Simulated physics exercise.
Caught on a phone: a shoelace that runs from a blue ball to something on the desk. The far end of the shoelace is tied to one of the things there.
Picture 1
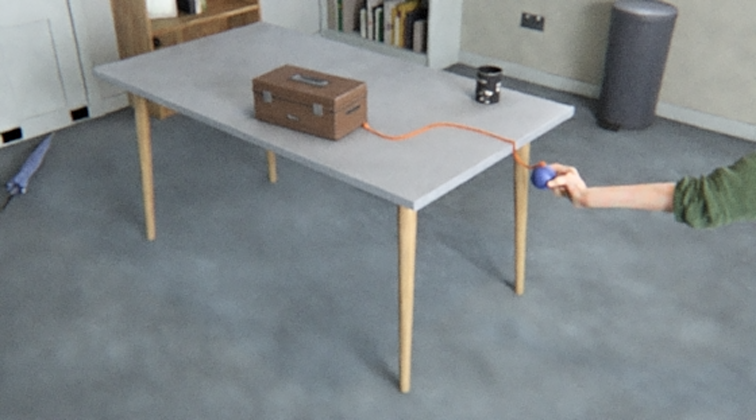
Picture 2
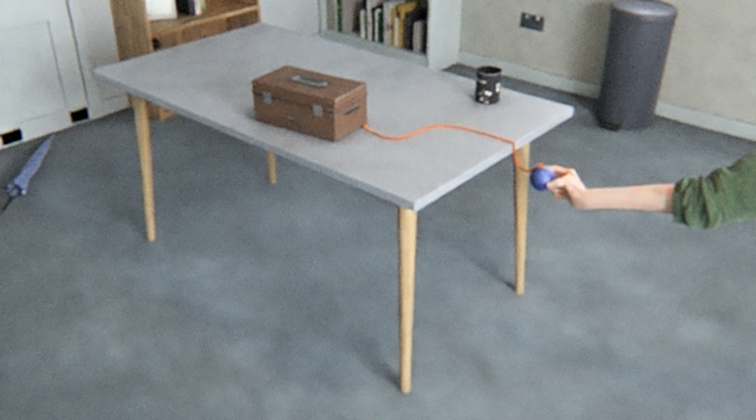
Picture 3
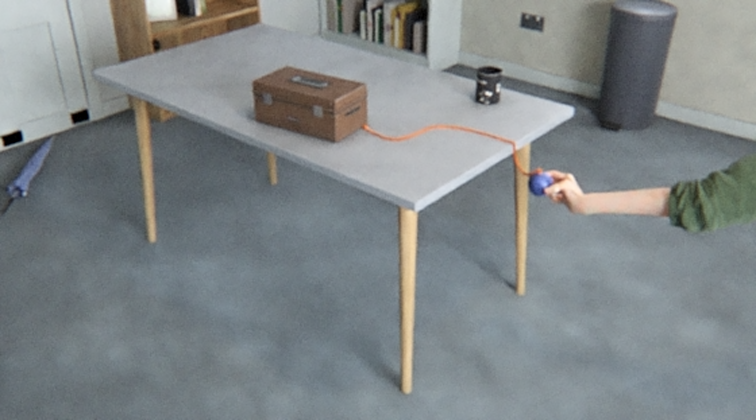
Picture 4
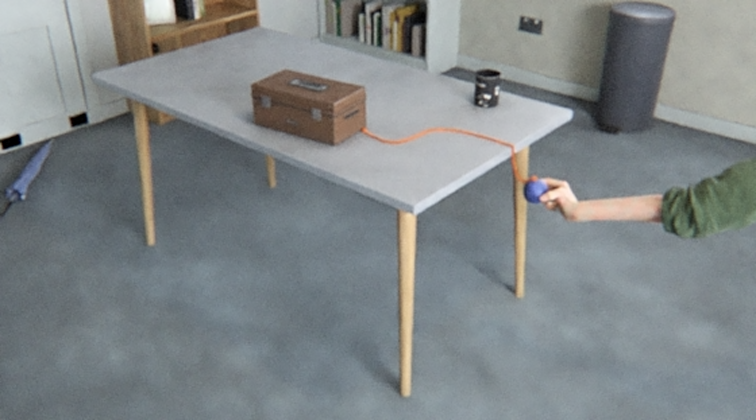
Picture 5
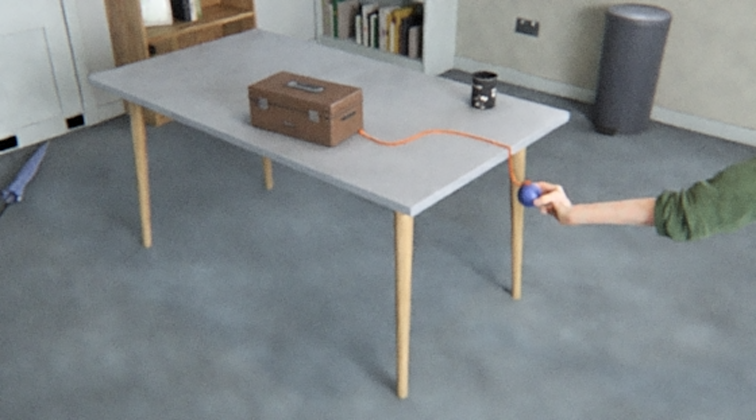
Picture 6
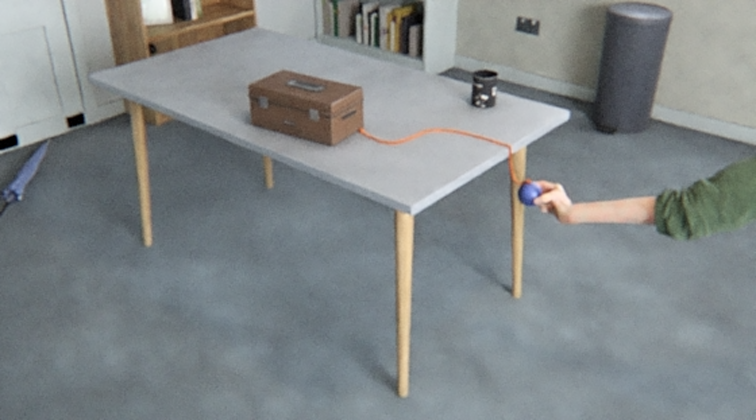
We see a hand holding a blue ball beside a grey desk, an orange shoelace running from it to a brown toolbox near a black cup; the hand lowers the ball slightly, drifting left, while the toolbox stays put.
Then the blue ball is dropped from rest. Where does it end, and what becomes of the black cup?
Outcome: The blue ball ends up dangling, the black cup keeps its place.
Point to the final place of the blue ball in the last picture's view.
At about (445, 249).
Then, 0.88 s after the last picture, ball below the edge near (477, 278); toolbox unmoved; cup unmoved.
Then, 1.86 s after the last picture, ball below the edge near (458, 271); toolbox unmoved; cup unmoved.
At rest, ball below the edge near (445, 249); toolbox unmoved; cup unmoved. The blue ball swings from the edge and the black cup stays on top.
